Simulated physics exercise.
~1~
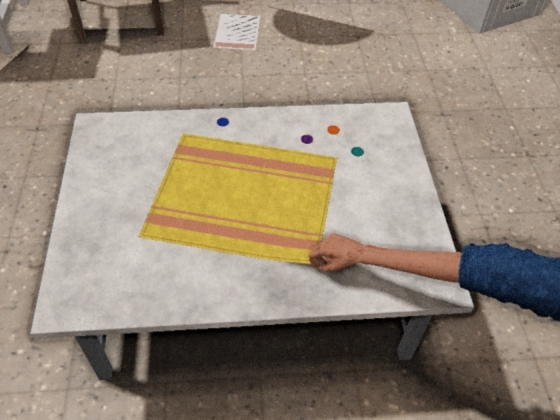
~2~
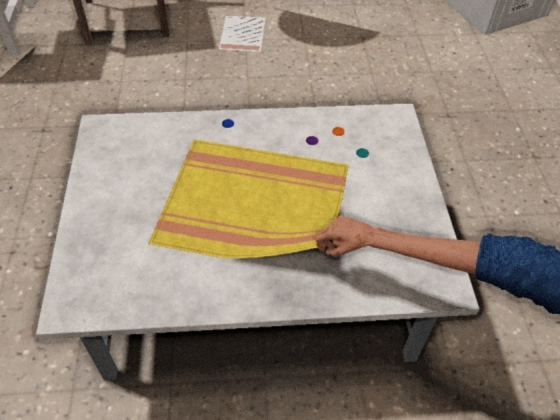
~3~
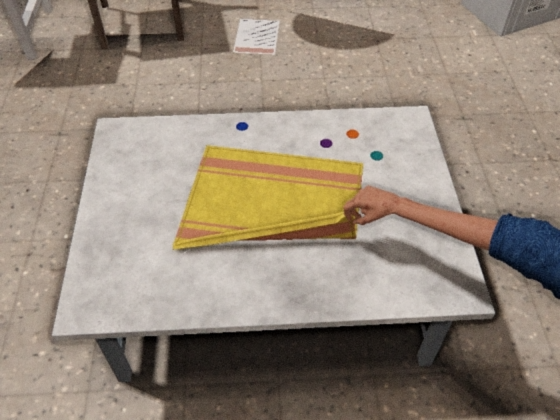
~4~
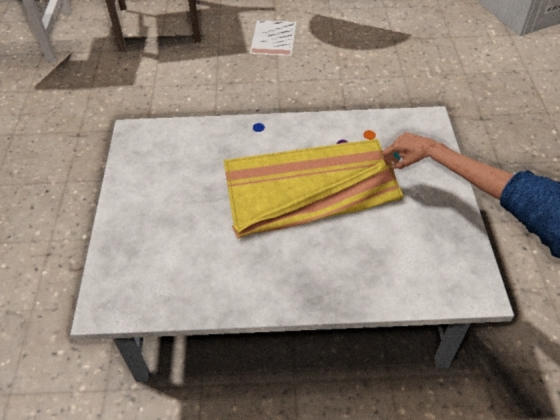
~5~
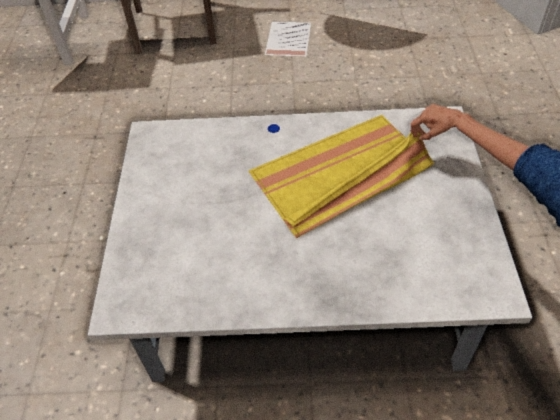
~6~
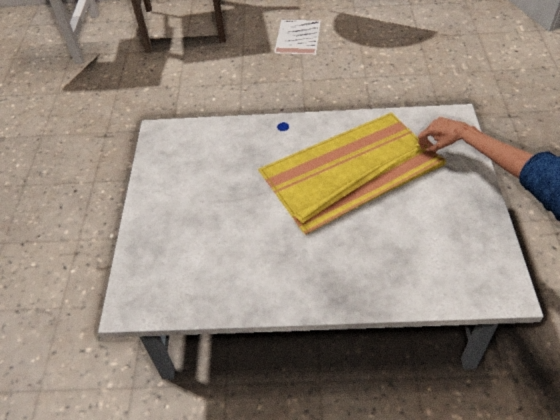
Yellow striped cloth being pulled by one corner, folding over itself and sliding up right, covering three discs, leaving blue exposed.
